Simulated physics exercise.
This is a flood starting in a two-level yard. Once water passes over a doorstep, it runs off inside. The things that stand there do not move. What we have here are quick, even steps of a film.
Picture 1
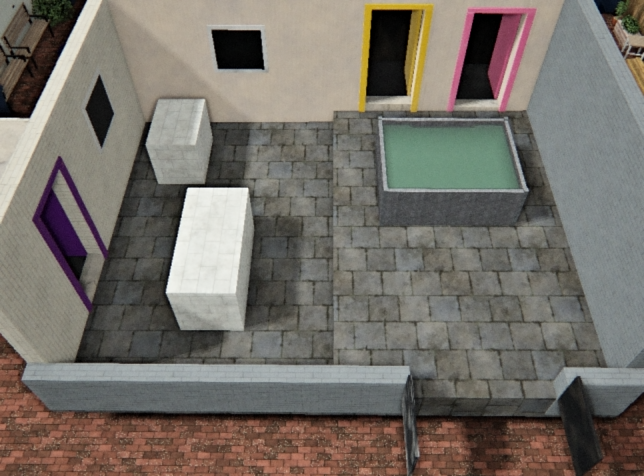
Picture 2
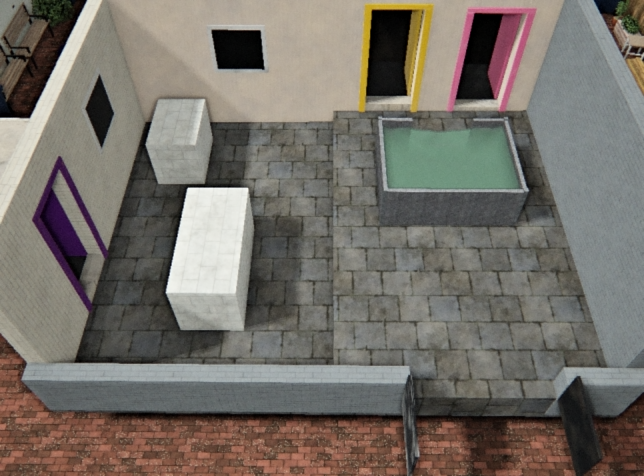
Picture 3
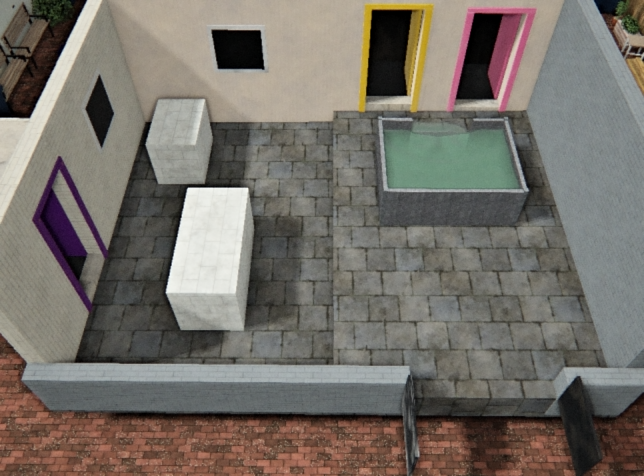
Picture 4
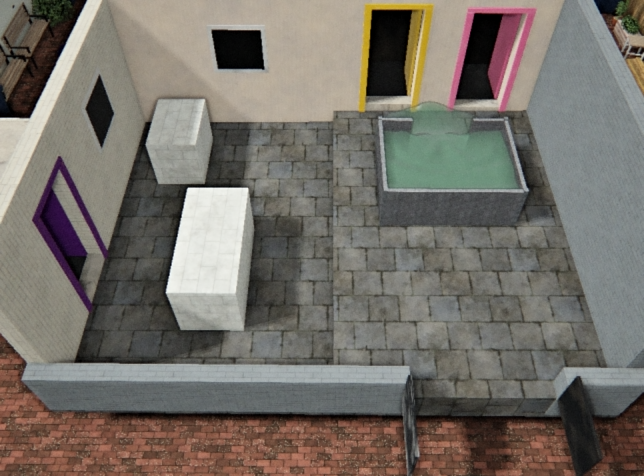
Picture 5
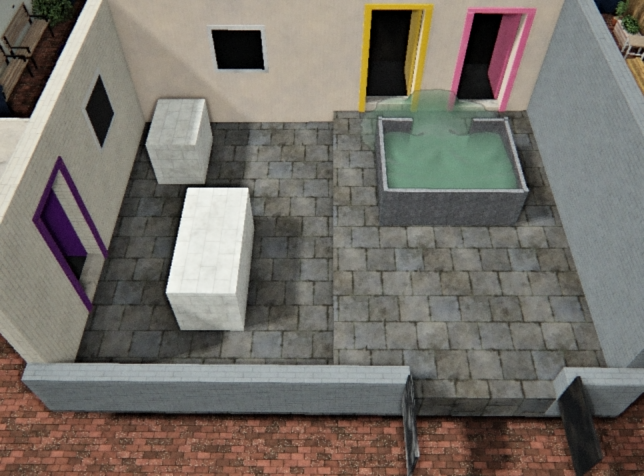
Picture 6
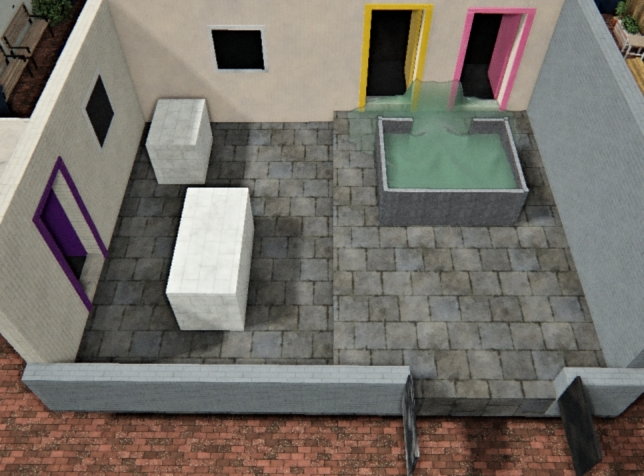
In this clip, a walled, paved yard holds two pale blocks and a grey tank of green water. The tank's far side opens, and water pours out through the gap, spreading toward the yellow and pink doorways behind it.
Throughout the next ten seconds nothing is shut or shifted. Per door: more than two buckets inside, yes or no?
Per door - yellow door: Yes, pink door: Yes, purple door: No.
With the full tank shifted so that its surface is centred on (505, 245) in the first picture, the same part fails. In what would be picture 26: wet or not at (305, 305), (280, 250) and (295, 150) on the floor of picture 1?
Result: Spared; spared; inundated.
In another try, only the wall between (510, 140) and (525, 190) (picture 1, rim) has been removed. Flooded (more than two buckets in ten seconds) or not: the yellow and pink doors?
Outcome: Yellow door remains short; pink door overshoots.
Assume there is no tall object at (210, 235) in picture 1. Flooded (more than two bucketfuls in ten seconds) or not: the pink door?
In that case pink crosses the line.
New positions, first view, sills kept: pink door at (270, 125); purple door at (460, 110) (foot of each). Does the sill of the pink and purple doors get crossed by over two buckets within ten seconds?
My take: The pink door stays inside the limit while the purple door exceeds the limit.
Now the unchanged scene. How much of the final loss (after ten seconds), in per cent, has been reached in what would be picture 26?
Working it through, I arrive at 55 per cent.
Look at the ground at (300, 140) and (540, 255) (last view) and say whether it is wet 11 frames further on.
Point one: Swamped. Point two: Unflooded.
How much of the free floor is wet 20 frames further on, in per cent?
Some 50 per cent.
A moment on, water covers 15 % of the floor; the yellow door over two buckets in, the pink door over two buckets in, the purple door not reached.
Next, water covers 30 % of the floor; the yellow door far over two buckets in, the pink door far over two buckets in, the purple door not reached.
Then, water covers 50 % of the floor; the yellow door far over two buckets in, the pink door far over two buckets in, the purple door not reached.
Later, water covers 70 % of the floor; the yellow door far over two buckets in, the pink door far over two buckets in, the purple door wet at the sill, nothing in.
In the end, water covers 85 % of the floor; the yellow door far over two buckets in, the pink door far over two buckets in, the purple door wet at the sill, nothing in.
